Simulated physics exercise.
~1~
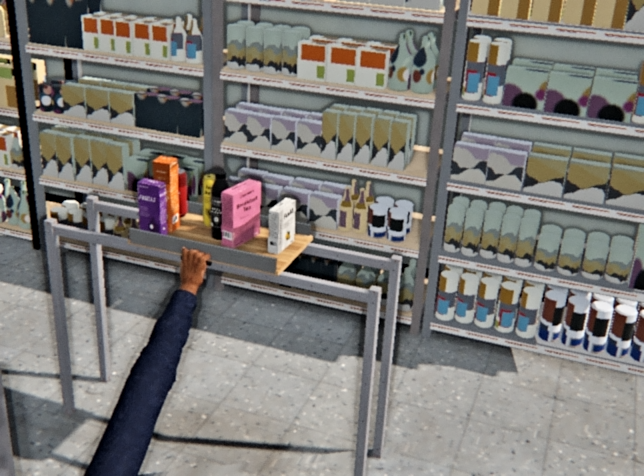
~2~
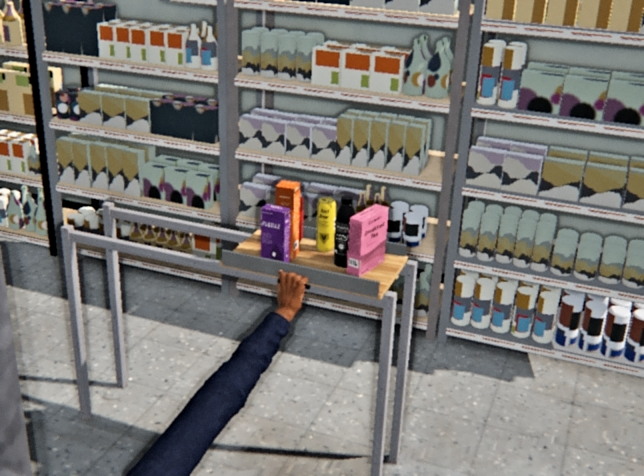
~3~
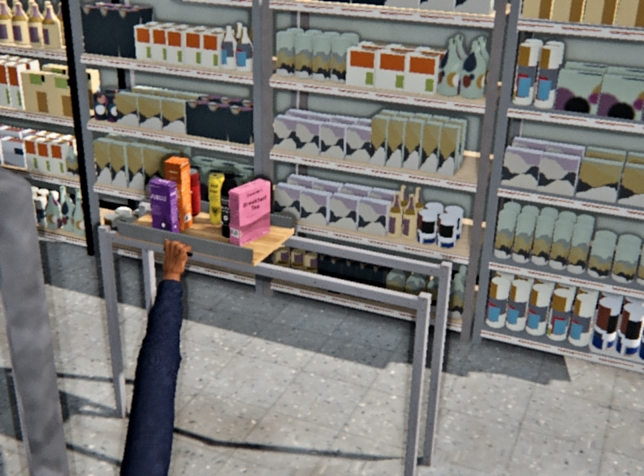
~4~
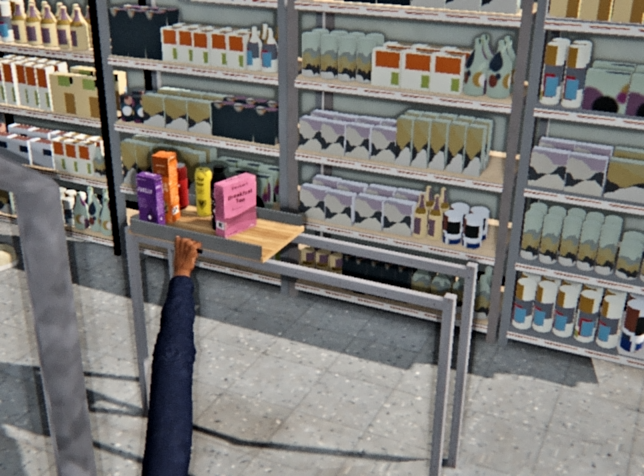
In a store aisle lined with stocked shelves, a dark-sleeved arm slid a wooden tray of upright cartons and bottles right, then back left along a metal frame; the white packet disappeared from the tray, while the pink, purple and orange packages stayed standing.
